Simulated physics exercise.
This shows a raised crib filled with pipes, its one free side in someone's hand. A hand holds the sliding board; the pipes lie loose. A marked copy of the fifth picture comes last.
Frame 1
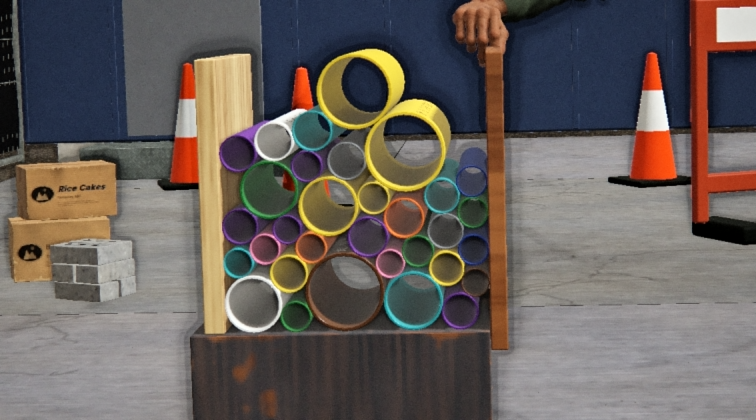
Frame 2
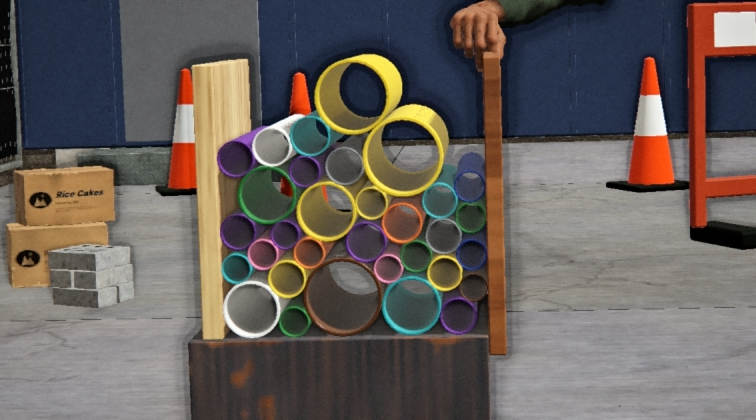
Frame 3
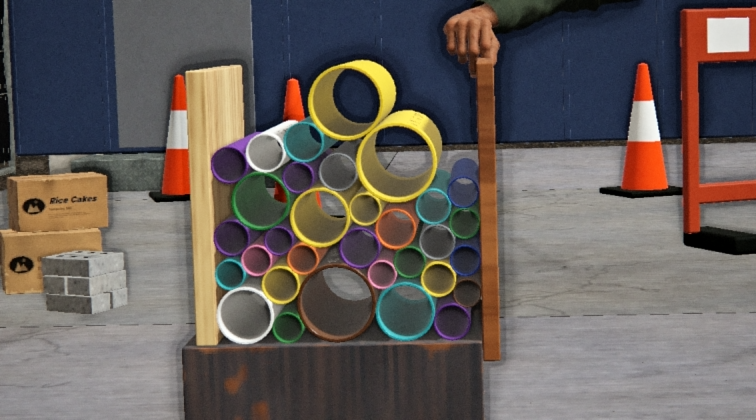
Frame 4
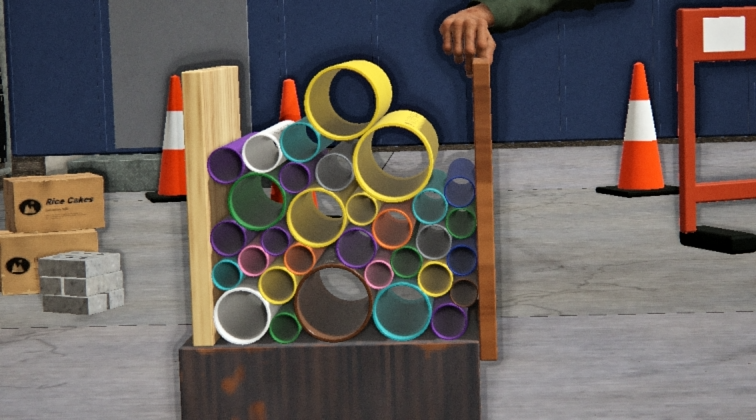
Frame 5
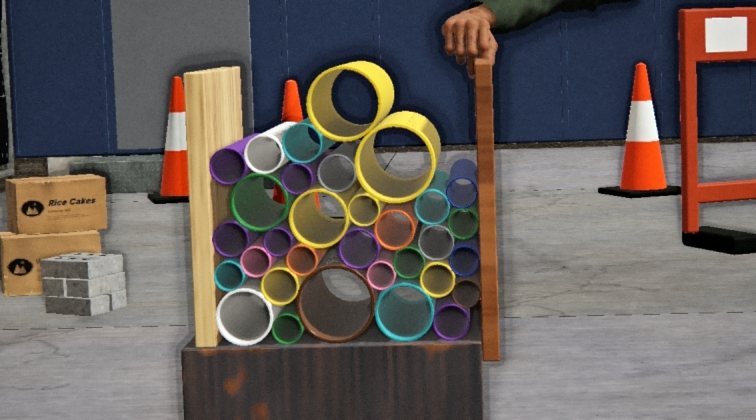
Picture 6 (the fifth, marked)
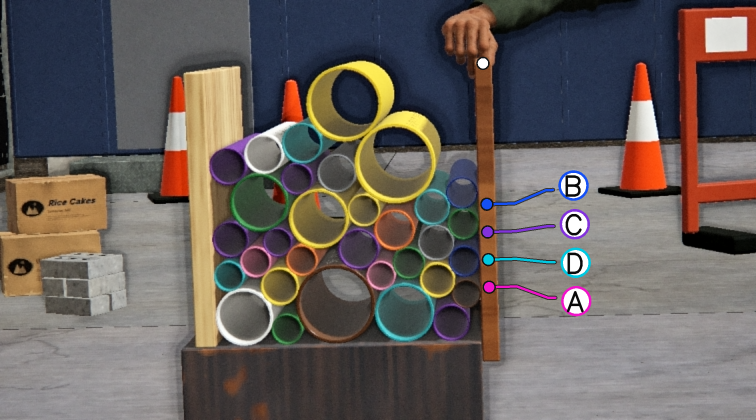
The clip shows a hand gripping the top of an upright board at the right side of a raised crib stacked with colourful pipes; the view shifts slightly, while the hand, board and pipes show no clear movement of their own.
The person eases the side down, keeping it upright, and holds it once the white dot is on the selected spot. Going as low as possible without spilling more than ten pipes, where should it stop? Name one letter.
Lower it to A and no more.
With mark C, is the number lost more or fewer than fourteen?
Fewer than fourteen.
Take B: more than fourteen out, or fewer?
Fewer than fourteen.
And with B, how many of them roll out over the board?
At B the number is none.
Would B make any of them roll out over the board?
No, at B.
On the copy, A at (489, 287); B at (487, 204); C at (488, 232); D at (489, 260); the white dot at (483, 64).
On A. First, top of the board (477, 154).
Then, top of the board (479, 255).
Finally, top of the board (480, 287), about seven out over the board.
By contrast, B none out over the board; C one out over the board; D about five out over the board.
